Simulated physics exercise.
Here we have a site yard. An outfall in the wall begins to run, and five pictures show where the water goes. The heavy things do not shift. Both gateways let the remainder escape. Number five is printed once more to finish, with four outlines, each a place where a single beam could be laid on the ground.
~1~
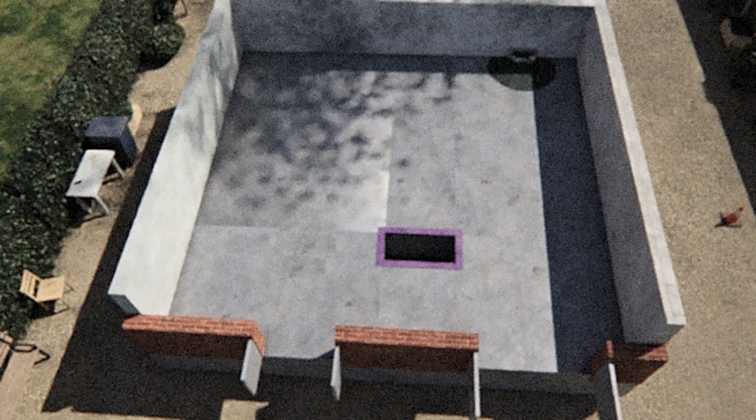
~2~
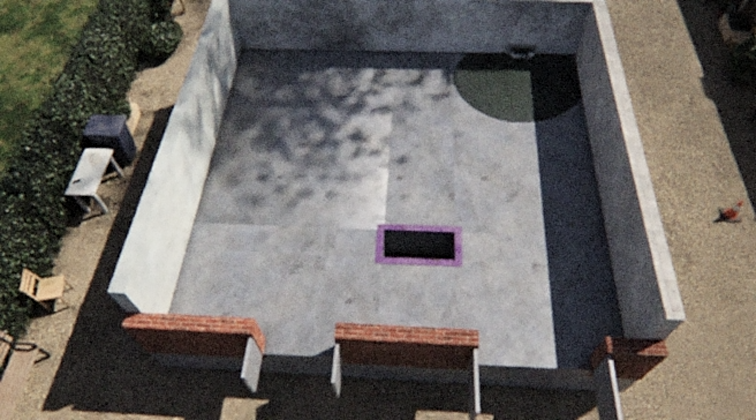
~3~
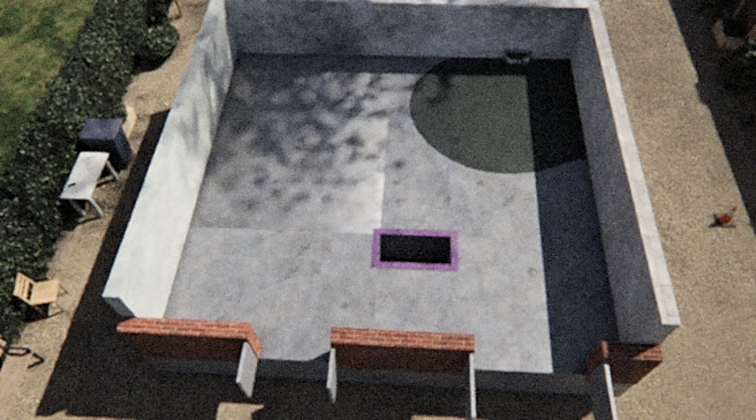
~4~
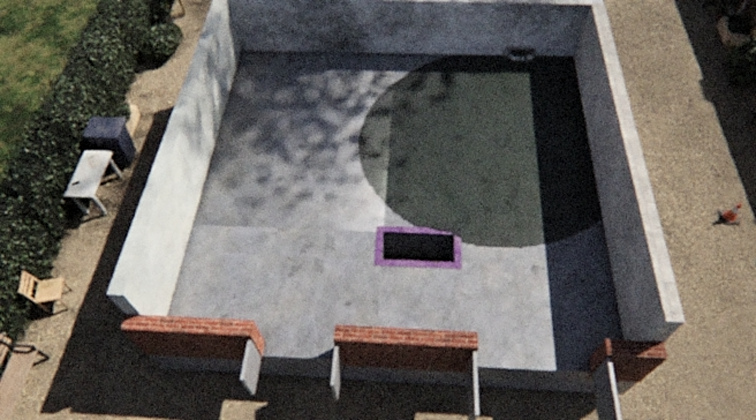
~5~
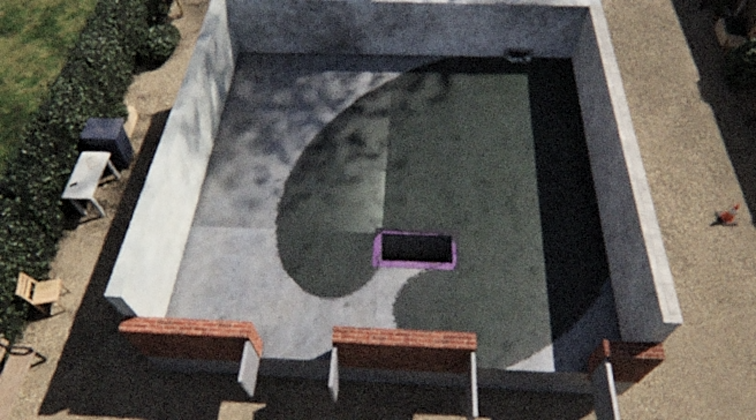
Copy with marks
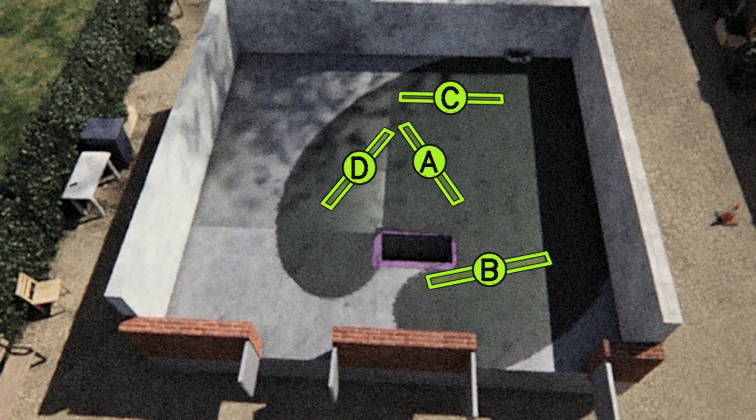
A dark wet patch spreads across the pale grey floor of a walled yard, seen from high above at a steep angle. Low brick-topped walls with open gates line the near side, a purple-edged black drain pit sits near the middle, and a hedge stands left. From the outfall at upper right, the patch widens left and downward, then curls around the pit and enters it, while the view shifts very slightly.
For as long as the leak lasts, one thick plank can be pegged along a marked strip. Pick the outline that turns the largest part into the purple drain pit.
Take B.
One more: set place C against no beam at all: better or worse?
It is worse.
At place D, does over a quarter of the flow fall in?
Yes.
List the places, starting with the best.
The order is B, D, C, A.
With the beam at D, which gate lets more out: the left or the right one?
More leaves on the left.
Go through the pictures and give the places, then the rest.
In the first frame, outfall at (523, 53); purple drain pit at (420, 248); open gate at (303, 344); open gate at (531, 356); front seen at (525, 87), 2 % of the ground wet; purple drain pit still dry.
In the second frame, front seen at (509, 117), 9 % of the ground wet; purple drain pit still dry.
In the third frame, front seen at (445, 153), 18 % of the ground wet; purple drain pit still dry.
In the fourth frame, front seen at (459, 237), 35 % of the ground wet; purple drain pit still dry.
In the fifth frame, front seen at (306, 279), 56 % of the ground wet; purple drain pit taking water.
On the marked copy, A from (404, 125) to (457, 201); B from (428, 282) to (548, 258); C from (400, 96) to (501, 99); D from (326, 205) to (388, 131).
For place A, about 12 % of the stream goes into the purple drain pit, about 84 % out by the gates.
For place B, about 54 % of the stream goes into the purple drain pit, about 44 % out by the gates.
For place C, about 23 % of the stream goes into the purple drain pit, about 75 % out by the gates.
For place D, about 34 % of the stream goes into the purple drain pit, about 63 % out by the gates.
